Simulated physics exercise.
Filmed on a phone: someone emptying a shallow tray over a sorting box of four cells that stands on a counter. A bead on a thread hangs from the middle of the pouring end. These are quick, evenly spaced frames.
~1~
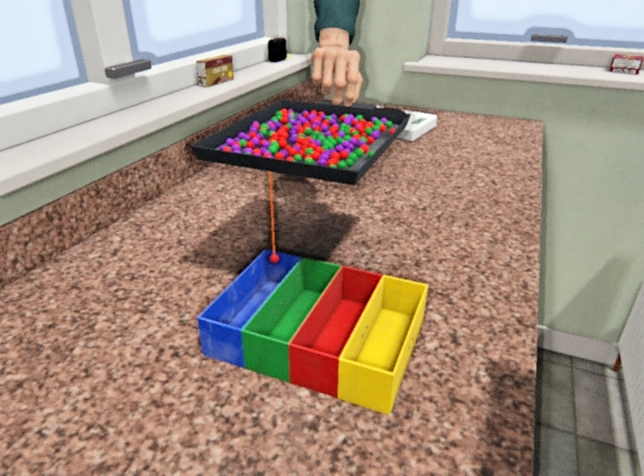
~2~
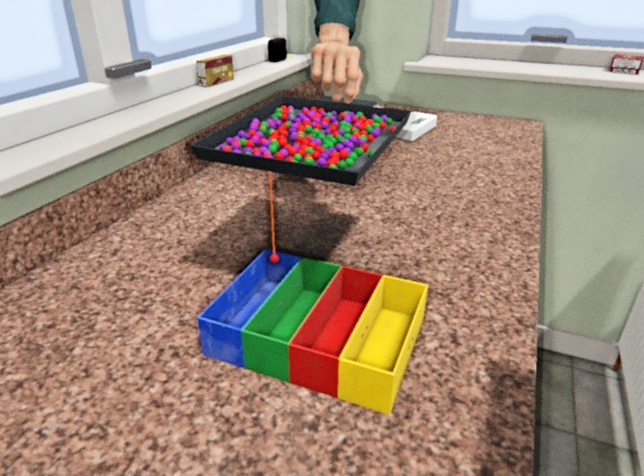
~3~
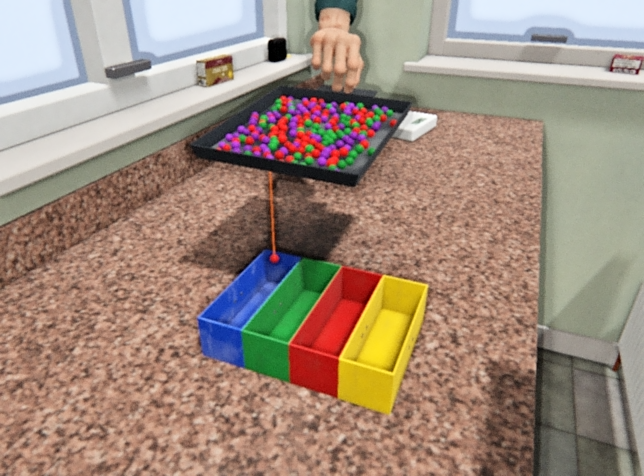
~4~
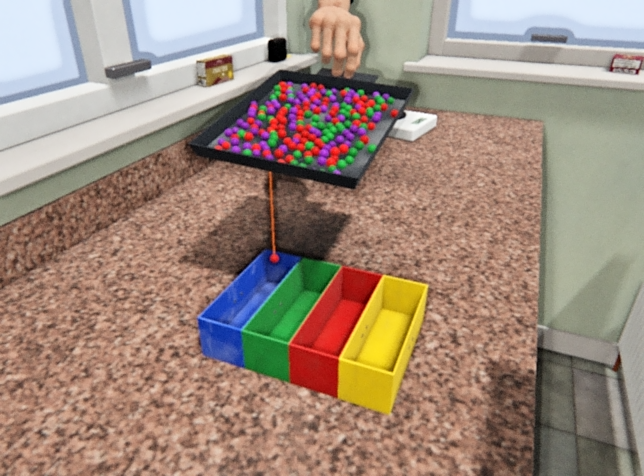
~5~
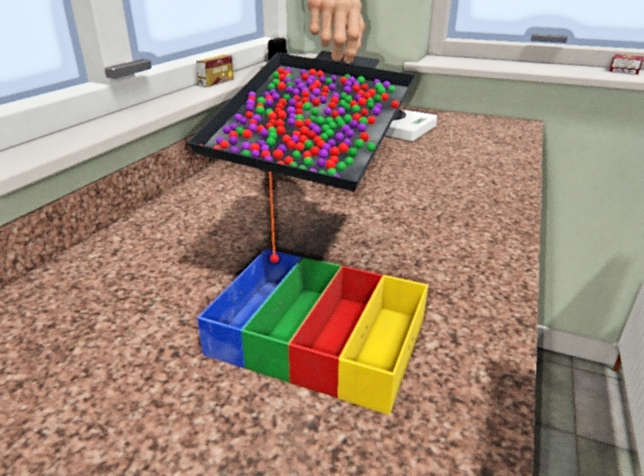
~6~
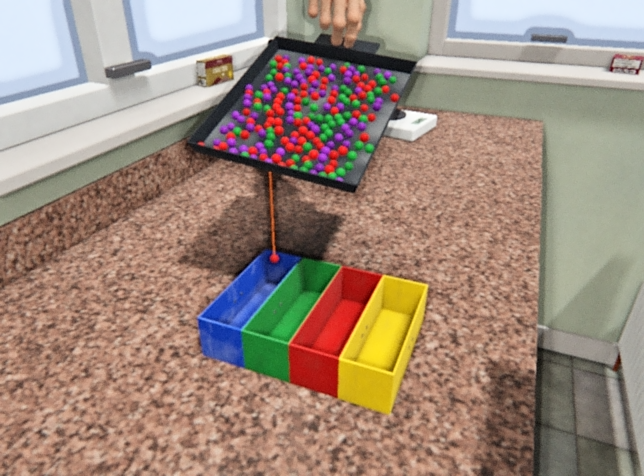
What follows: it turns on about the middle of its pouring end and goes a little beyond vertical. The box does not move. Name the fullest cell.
The red one ends fullest.
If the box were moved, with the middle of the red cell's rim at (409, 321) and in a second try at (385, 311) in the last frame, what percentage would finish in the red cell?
First some 0, then 10 per cent.
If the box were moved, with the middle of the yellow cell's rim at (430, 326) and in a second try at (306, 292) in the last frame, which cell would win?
At the first place green, at the second the yellow cell.
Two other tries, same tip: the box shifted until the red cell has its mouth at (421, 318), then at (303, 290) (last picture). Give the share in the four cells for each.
About 60 and 90 per cent.
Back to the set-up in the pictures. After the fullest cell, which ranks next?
The runner-up: The green one.
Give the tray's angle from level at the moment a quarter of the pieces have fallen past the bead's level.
Roughly 75°.
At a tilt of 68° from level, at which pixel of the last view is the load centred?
At about (305, 176).
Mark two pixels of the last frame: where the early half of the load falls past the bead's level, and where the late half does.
The first part at (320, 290); the rest at (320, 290).
Soon, tray tipped steeply; about two thirds on the tray; a stray few in the red cell; a stray few in the green cell; a stray few in the blue cell; about a quarter falling or outside the box.
A while on, tray tipped past a quarter turn; a stray few on the tray; about a third in the red cell; about a quarter in the green cell; a small part in the blue cell; a small part in the yellow cell; about a quarter falling or outside the box.
Towards the end, tray tipped past a quarter turn; about half in the red cell; about a quarter in the green cell; a small part in the blue cell; a small part in the yellow cell; a small part falling or outside the box.
Finally, tray tipped past a quarter turn; about half in the red cell; about a quarter in the green cell; a small part in the blue cell; a small part in the yellow cell; a small part outside the box.
